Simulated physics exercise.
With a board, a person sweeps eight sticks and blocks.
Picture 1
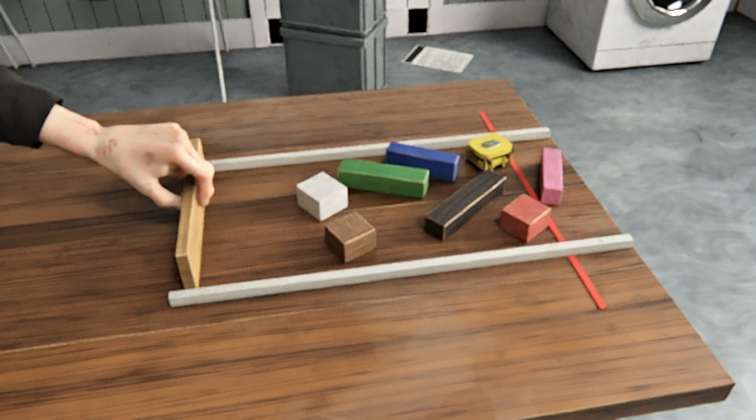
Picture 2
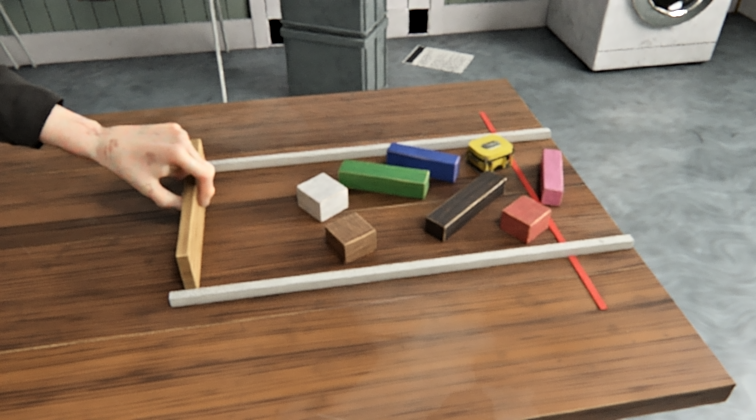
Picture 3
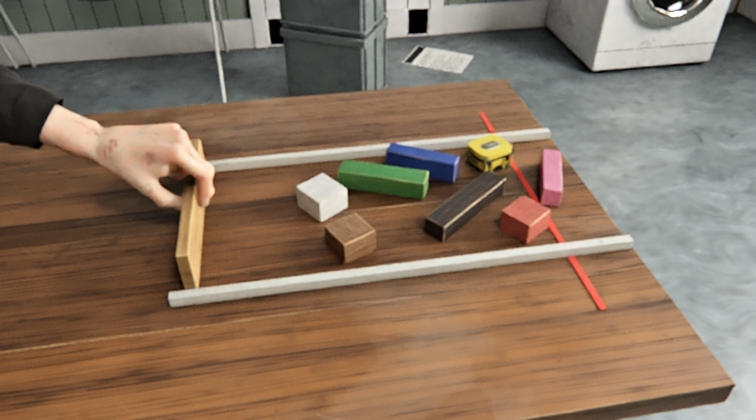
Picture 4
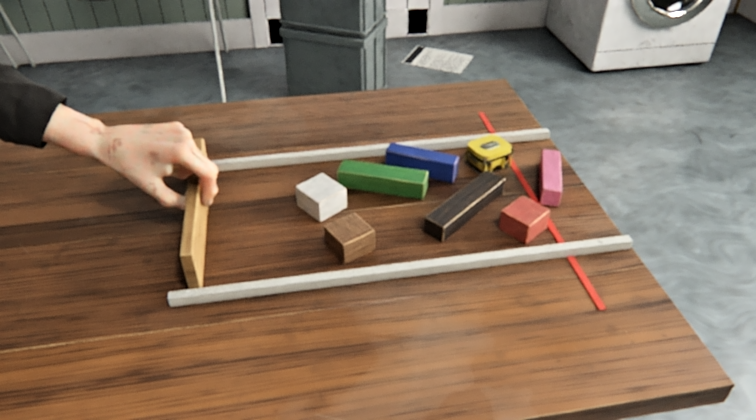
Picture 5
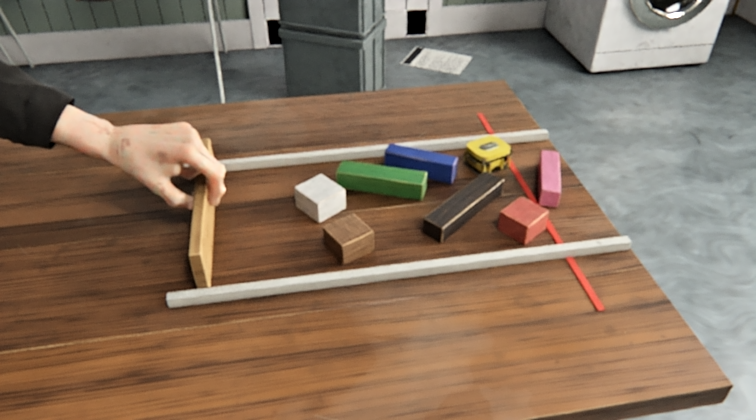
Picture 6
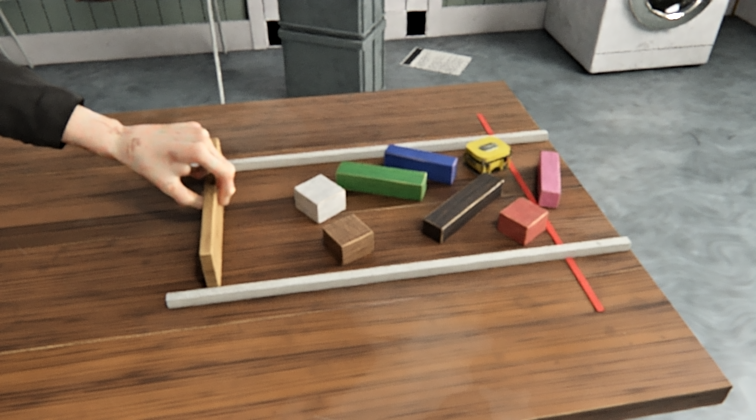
On a wooden table in a room with a washing machine, a hand holds a board upright at the left, between two pale rails, with coloured blocks and a yellow case lying to its right. The hand stays almost still at first, then slides the board slightly right, while the blocks stay put.
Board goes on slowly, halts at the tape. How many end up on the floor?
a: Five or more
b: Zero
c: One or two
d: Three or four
The answer is d.
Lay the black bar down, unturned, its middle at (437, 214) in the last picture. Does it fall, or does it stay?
So it drops, then.
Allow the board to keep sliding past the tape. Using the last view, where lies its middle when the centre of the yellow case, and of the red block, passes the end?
First it's close to (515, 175), next close to (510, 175).
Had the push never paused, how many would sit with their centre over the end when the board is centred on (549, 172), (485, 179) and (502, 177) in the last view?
Respectively 5, 1 and 1.
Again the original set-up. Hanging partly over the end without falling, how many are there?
The count is 2.
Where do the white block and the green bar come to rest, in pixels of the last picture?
For the white block it's (546, 184), and for the green bar it's (558, 167).
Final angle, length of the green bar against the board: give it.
Angle: Roughly 50 degrees.
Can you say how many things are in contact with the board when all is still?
I count 4 of them.
Soon after, none off yet; pink bar at rest near (549, 179); yellow case at rest near (487, 156); red block at rest near (523, 221).
Then, none off yet; pink bar at rest near (552, 179); yellow case moved a little near (500, 153); red block moved a little near (539, 224).
At rest, the number that fall off is three or four; fallen, black bar, red block, yellow case and pink bar.
